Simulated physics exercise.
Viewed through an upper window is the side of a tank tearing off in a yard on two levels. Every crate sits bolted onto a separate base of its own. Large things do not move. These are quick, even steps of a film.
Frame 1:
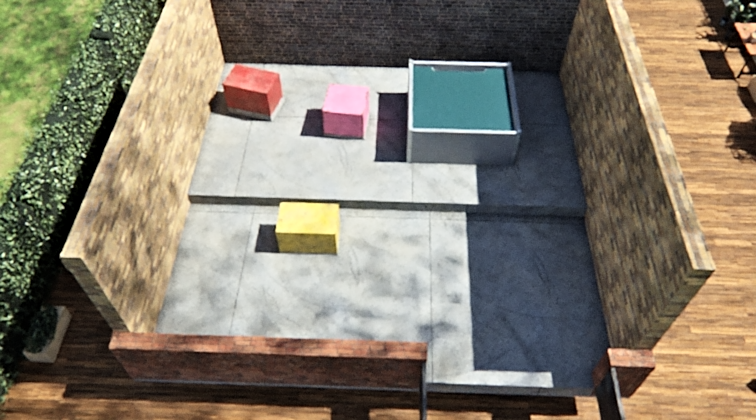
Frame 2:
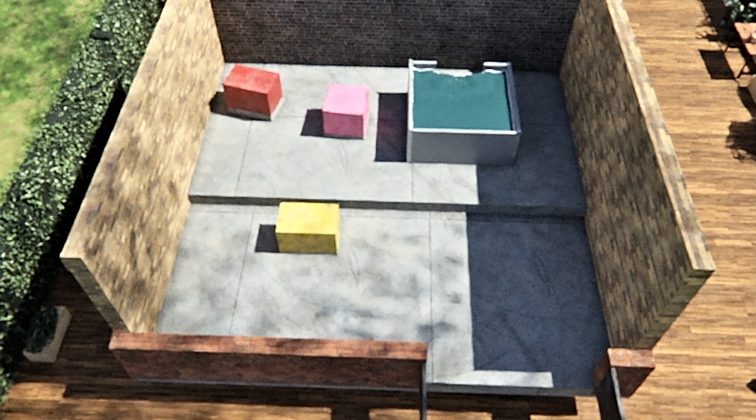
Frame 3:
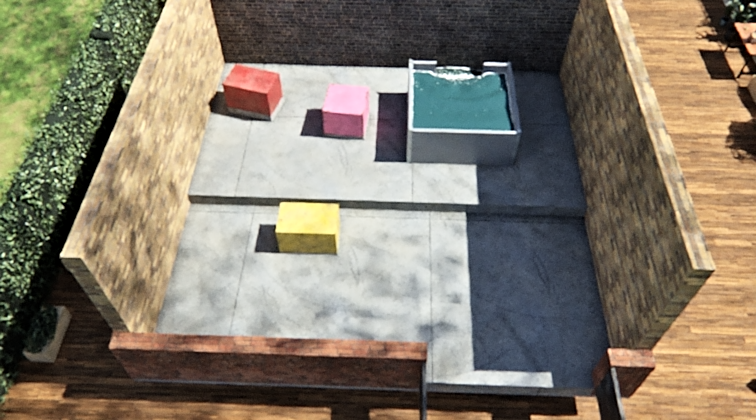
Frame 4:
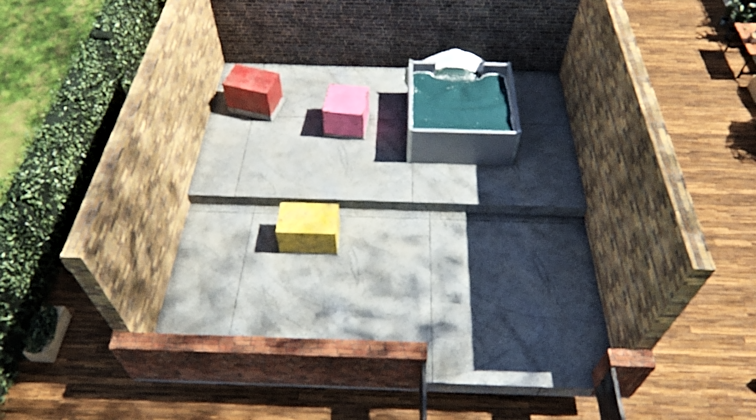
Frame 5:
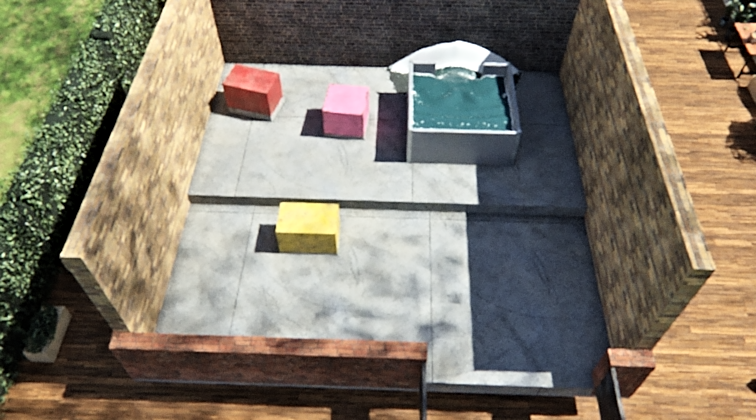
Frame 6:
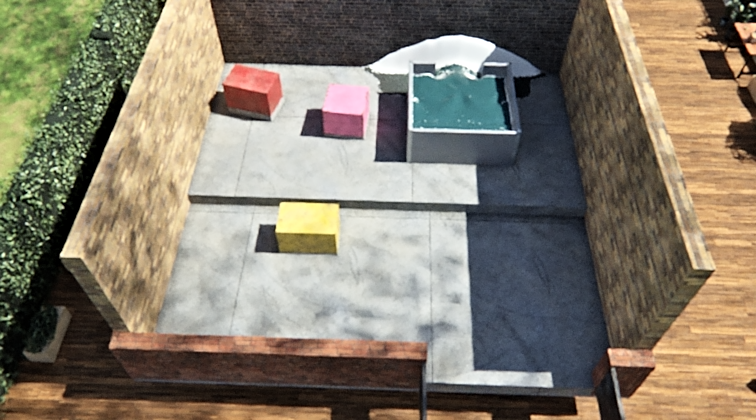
In a walled yard on two levels with red, pink and yellow blocks, the far side of a water tank opens, the water inside turns choppy, and white, foamy water pours through the gap and fans out behind the tank.
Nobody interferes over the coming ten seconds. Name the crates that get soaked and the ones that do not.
In order: The pink crate meets the water; the red crate meets the water; the yellow crate meets the water.
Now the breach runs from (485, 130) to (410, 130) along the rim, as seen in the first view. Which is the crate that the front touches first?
That would be the yellow crate.
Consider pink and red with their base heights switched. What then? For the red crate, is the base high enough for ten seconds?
Looks like the red is inundated.
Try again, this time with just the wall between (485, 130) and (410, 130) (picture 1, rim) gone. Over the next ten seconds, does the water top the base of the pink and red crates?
My take: The pink one stays clear, while the red one stays clear.
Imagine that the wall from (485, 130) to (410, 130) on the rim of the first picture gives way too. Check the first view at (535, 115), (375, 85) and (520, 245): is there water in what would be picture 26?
Point one: Not reached. Point two: Not reached. Point three: Reached.
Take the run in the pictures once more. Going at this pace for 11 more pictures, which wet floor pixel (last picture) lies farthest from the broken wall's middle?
Close to (224, 66), I think.
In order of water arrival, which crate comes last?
Coming in last, the yellow crate.
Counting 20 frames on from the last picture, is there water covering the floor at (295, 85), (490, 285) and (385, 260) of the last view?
First inundated, second inundated, third spared.
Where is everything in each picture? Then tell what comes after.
In the first frame, still water in the water tank at (462, 99).
In the second frame, the front is at a hidden place, out from the gap on the water tank's far side.
In the third frame, the front is at a hidden place, out from the gap on the water tank's far side.
In the fourth frame, the front is at a hidden place, out from the gap on the water tank's far side.
In the fifth frame, the front is at (520, 73), out from the gap on the water tank's far side.
In the sixth frame, the front is at (367, 68), out from the gap on the water tank's far side.
A moment on, water covers 15 % of the floor; the pink crate water round its plinth, the red crate water round its plinth, the yellow crate not reached.
Next, water covers 30 % of the floor; the pink crate water round its plinth, the red crate water round its plinth, the yellow crate not reached.
Then, water covers 55 % of the floor; the pink crate water round its plinth, the red crate water round its plinth, the yellow crate water round its plinth.
Later, water covers 85 % of the floor; the pink crate water round its plinth, the red crate water round its plinth, the yellow crate water round its plinth.
In the end, water covers 90 % of the floor; the pink crate was topped, the red crate was topped, the yellow crate was topped.
